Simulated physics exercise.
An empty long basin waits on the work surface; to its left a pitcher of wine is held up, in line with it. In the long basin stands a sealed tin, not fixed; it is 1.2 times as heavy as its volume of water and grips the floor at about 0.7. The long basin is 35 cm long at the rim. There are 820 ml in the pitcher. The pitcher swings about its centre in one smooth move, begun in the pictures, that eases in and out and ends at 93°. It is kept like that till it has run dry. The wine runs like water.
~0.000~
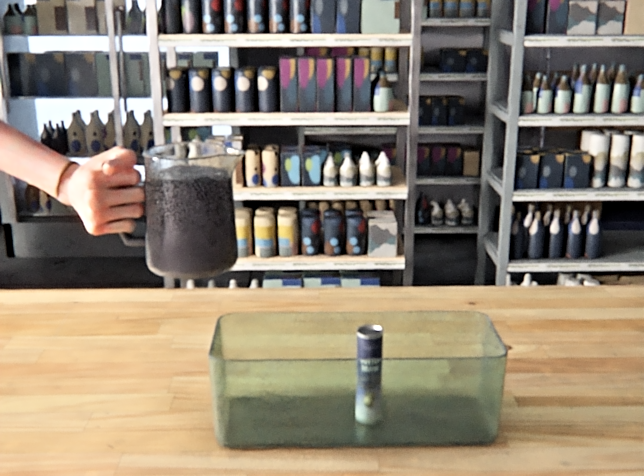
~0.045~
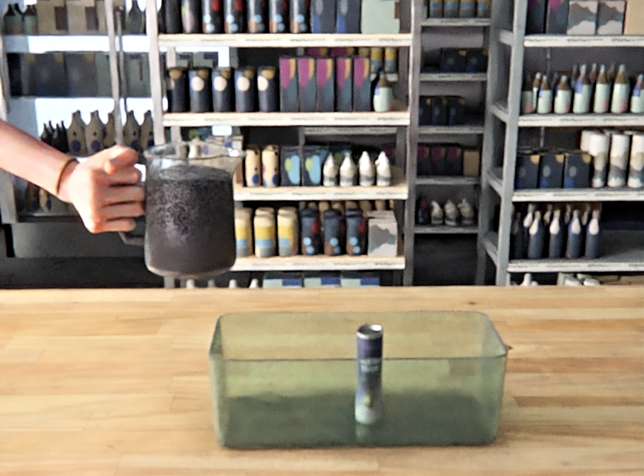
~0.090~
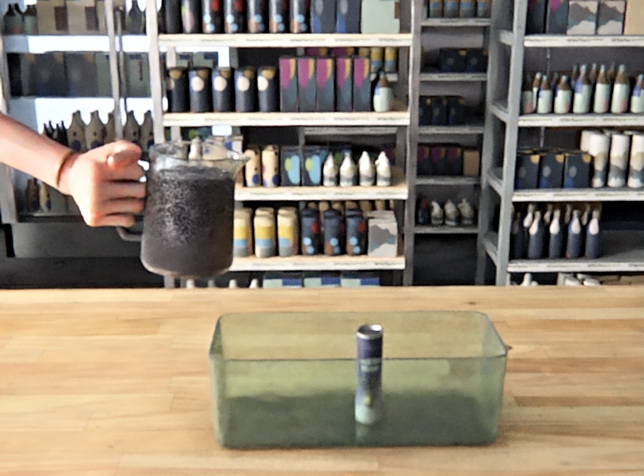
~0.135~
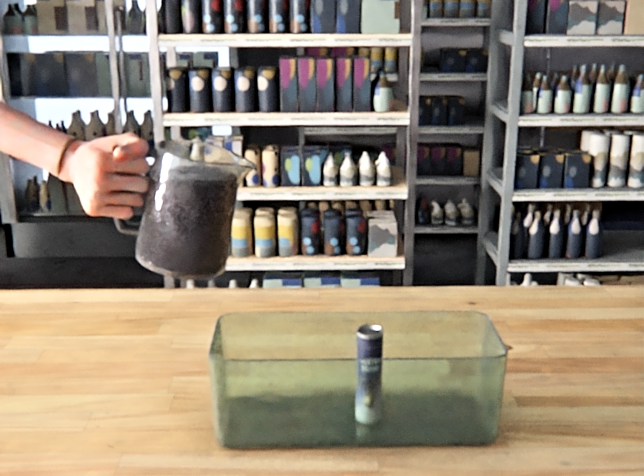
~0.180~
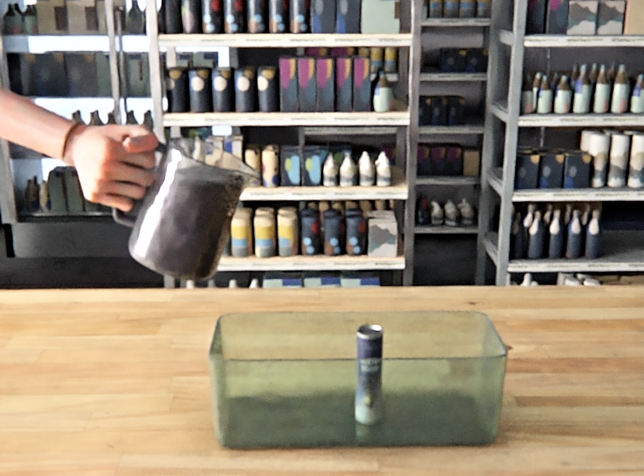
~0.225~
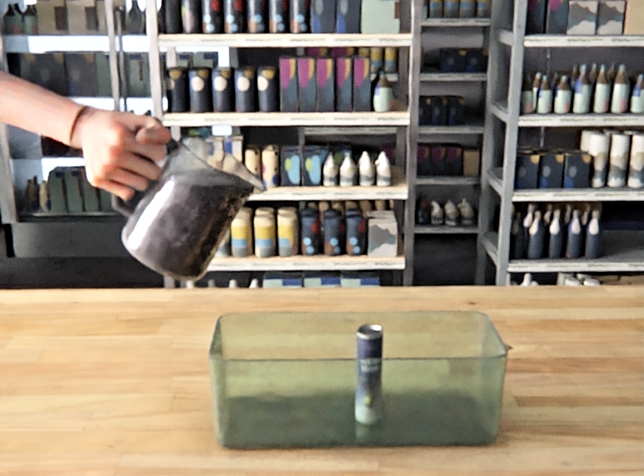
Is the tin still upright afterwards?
It keeps standing.
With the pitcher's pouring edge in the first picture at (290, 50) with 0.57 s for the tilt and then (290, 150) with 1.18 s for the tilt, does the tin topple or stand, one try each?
First it keeps standing; then it topples.
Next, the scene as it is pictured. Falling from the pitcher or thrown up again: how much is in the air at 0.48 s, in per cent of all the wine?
Some 20 per cent.
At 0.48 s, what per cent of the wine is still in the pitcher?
Near 76 in a hundred.
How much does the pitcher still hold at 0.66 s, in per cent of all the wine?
Some 42 per cent.
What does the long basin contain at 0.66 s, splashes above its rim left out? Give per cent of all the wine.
About 36 per cent.
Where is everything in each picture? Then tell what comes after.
In the first picture, tilt 0°; pouring edge (245, 152); surface from (149, 173) to (230, 173); the long basin's rim runs from (214, 337) to (497, 334); the tin's top is at (370, 334).
In the second picture, tilt 1°; pouring edge (247, 153); surface from (150, 174) to (230, 174).
In the third picture, tilt 6°; pouring edge (251, 158); surface from (151, 172) to (233, 175).
In the fourth picture, tilt 12°; pouring edge (257, 165); surface from (153, 180) to (238, 177).
In the fifth picture, tilt 21°; pouring edge (263, 176); surface from (150, 191) to (244, 179).
In the sixth picture, tilt 31°; pouring edge (267, 189); surface from (143, 200) to (251, 182).
Then, 0.48 s in, the tilt is 87° and 77 per cent is still to pour; the tin stands where it began.
Then, 0.66 s in, the tilt is 93° and 41 per cent is still to pour; the tin stands where it began.
Then, 0.86 s in, the tilt is 93° and 21 per cent is still to pour; the tin stands 1 cm from where it began.
Then, 1.07 s in, the tilt is 93° and 11 per cent is still to pour; the tin stands 1 cm from where it began.
Finally, the tin stands 1 cm from where it began.
